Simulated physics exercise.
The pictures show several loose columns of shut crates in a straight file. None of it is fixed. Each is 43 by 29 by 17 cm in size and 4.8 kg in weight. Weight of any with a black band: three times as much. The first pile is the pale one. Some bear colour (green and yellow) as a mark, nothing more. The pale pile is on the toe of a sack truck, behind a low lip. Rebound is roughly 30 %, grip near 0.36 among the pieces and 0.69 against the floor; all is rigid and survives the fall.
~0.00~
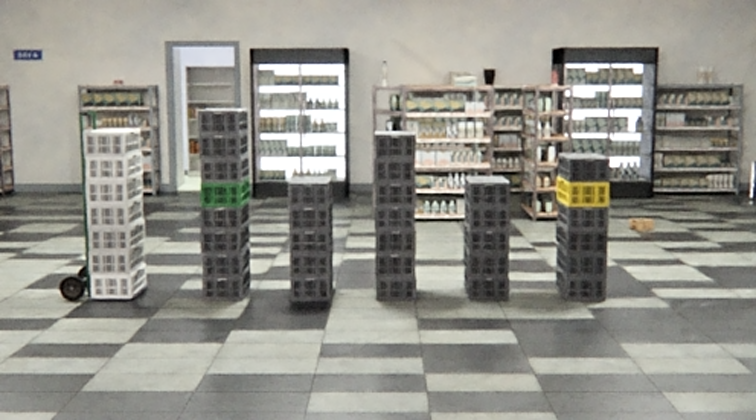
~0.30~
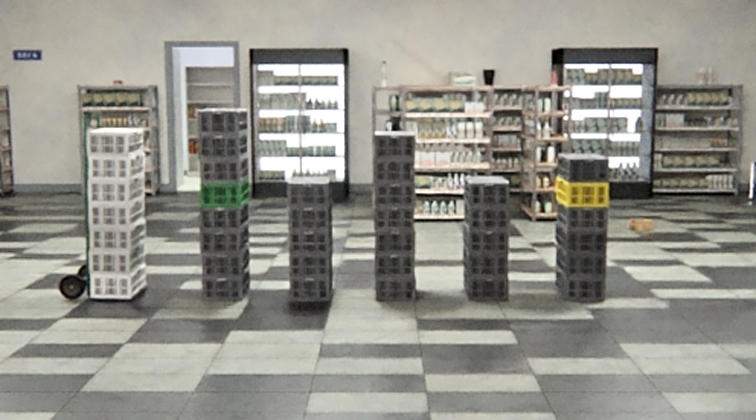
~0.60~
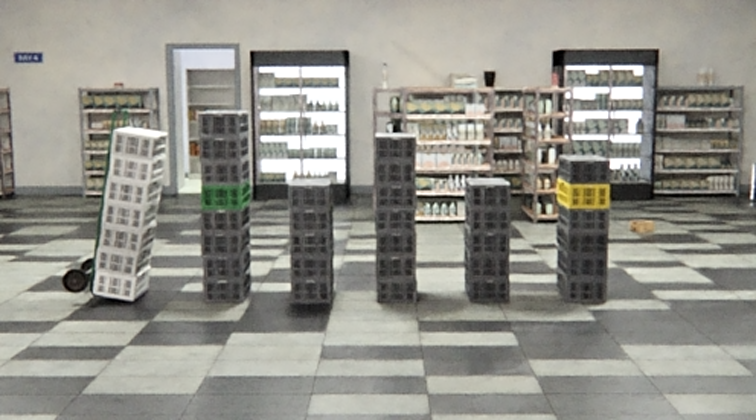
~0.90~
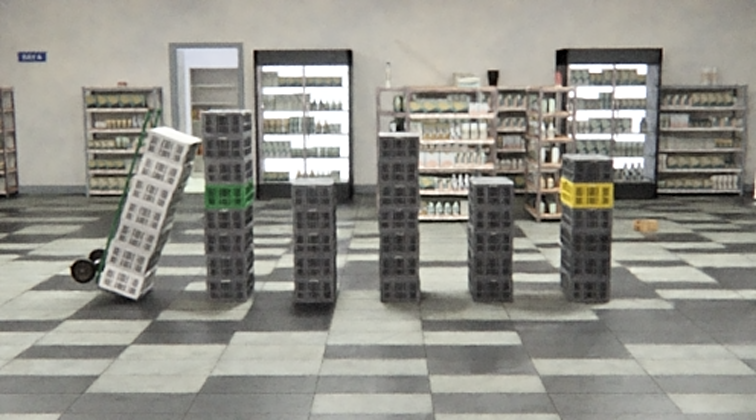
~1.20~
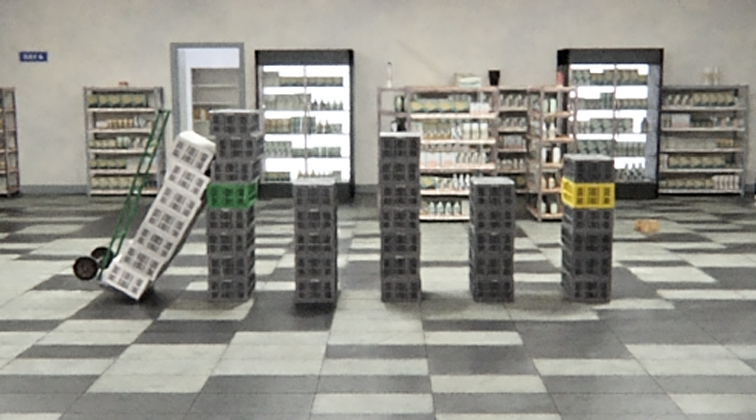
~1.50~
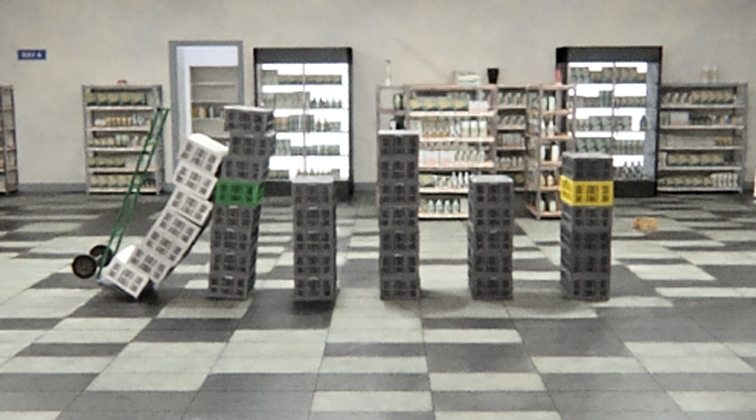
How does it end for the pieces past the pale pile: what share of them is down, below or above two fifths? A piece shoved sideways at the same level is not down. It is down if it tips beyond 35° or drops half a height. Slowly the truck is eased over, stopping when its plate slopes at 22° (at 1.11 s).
The share down is above two fifths.
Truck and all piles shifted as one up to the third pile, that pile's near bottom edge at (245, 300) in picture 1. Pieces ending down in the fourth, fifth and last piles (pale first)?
Fourth 6, fifth 2, last 5.
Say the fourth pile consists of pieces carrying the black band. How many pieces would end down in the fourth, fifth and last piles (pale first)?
Down at the end: Fourth pile 0, fifth pile 0, last pile 0.
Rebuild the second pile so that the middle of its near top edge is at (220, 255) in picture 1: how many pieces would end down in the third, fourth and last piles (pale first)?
Counts down - third: 0; fourth: 0; last: 0.
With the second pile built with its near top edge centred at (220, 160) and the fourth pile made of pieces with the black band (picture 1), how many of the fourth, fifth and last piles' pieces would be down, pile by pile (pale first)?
Counts down - fourth: 0; fifth: 0; last: 0.
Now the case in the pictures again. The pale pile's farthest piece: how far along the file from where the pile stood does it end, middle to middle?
I'd put it at close to 110 cm.
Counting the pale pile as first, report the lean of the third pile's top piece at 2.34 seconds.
It tilts close to 20 degrees.
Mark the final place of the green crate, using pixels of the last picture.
End point in last frame: Roughly (385, 230).
After 2.34 s, 7 of the pale pile down; 5 of the 31 other crates down; green crate 15° from how it stood, 11 cm lower.
After 3.52 s, 6 of the pale pile down; 19 of the 31 other crates down; green crate 39° from how it stood, 29 cm lower; yellow crate 5° from how it stood.
In the end (5.1 s), 6 of the pale pile down; 27 of the 31 other crates down; yellow crate upside down; green crate 39° from how it stood, 29 cm lower. That is 87 per cent. From the last view, middles, green crate near (385, 230).
